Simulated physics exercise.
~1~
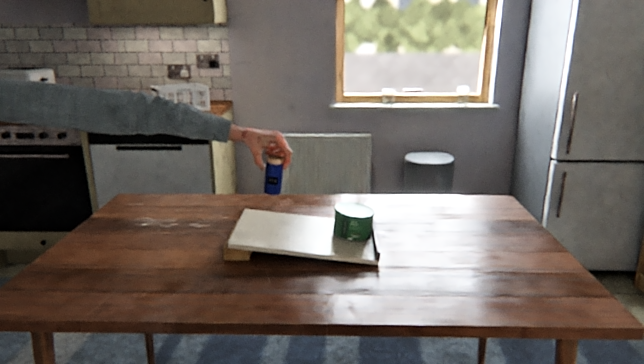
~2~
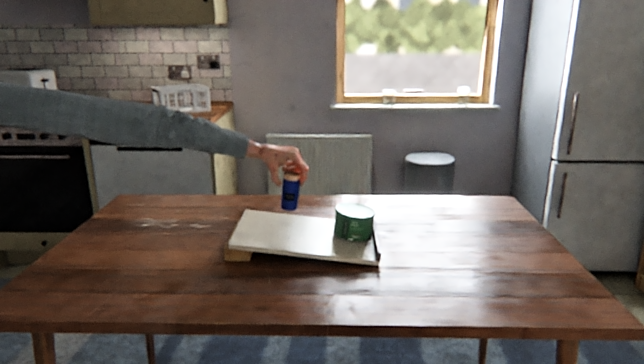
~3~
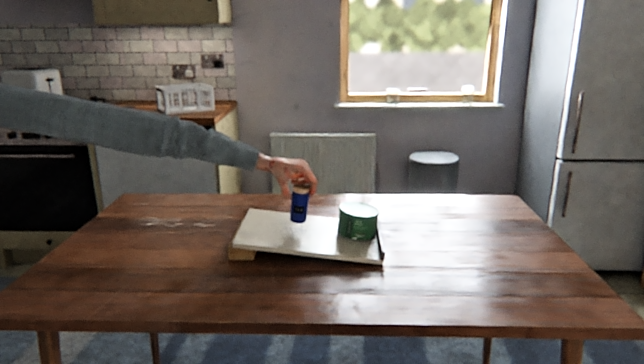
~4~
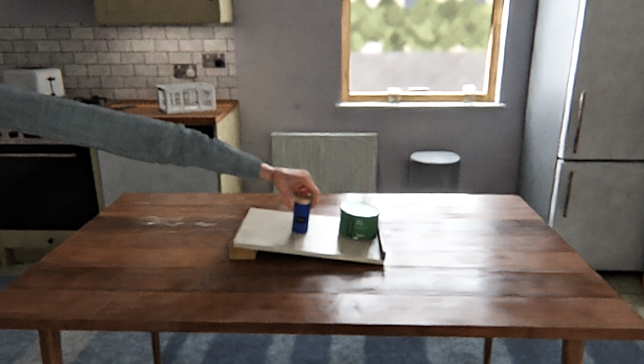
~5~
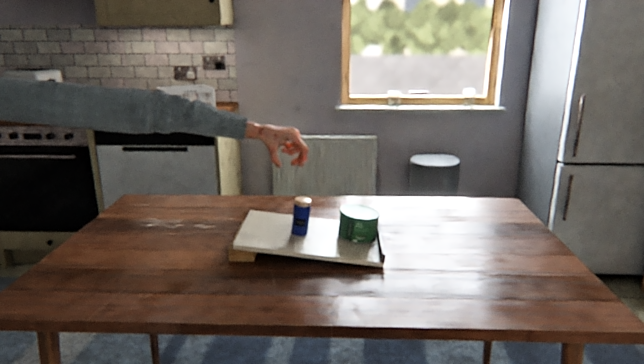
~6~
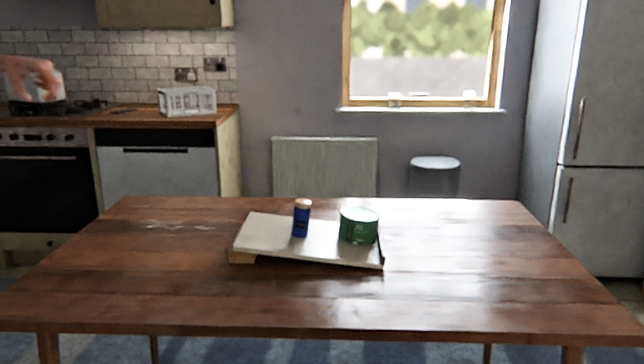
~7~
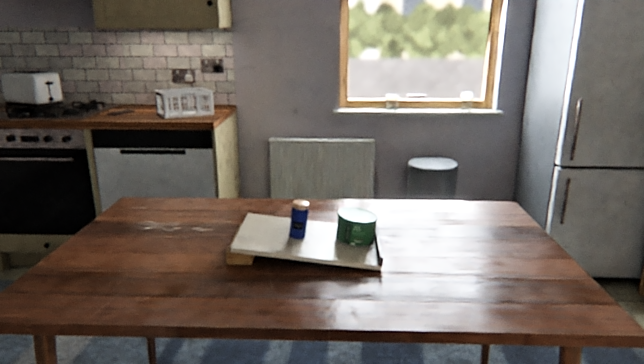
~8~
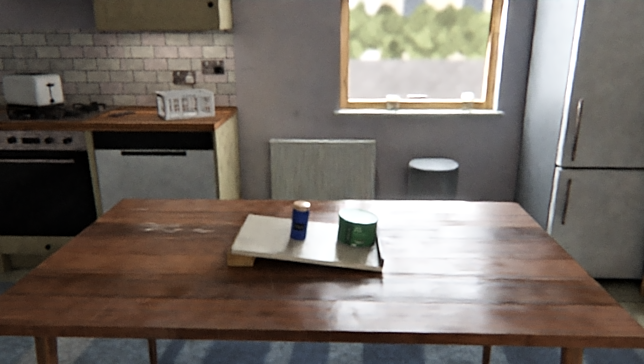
In a kitchen, a hand lowered a small blue shaker onto a slightly sloping board on a wooden table, beside a green tub, then let go and drew back out of view to the left, leaving both standing still on the board.
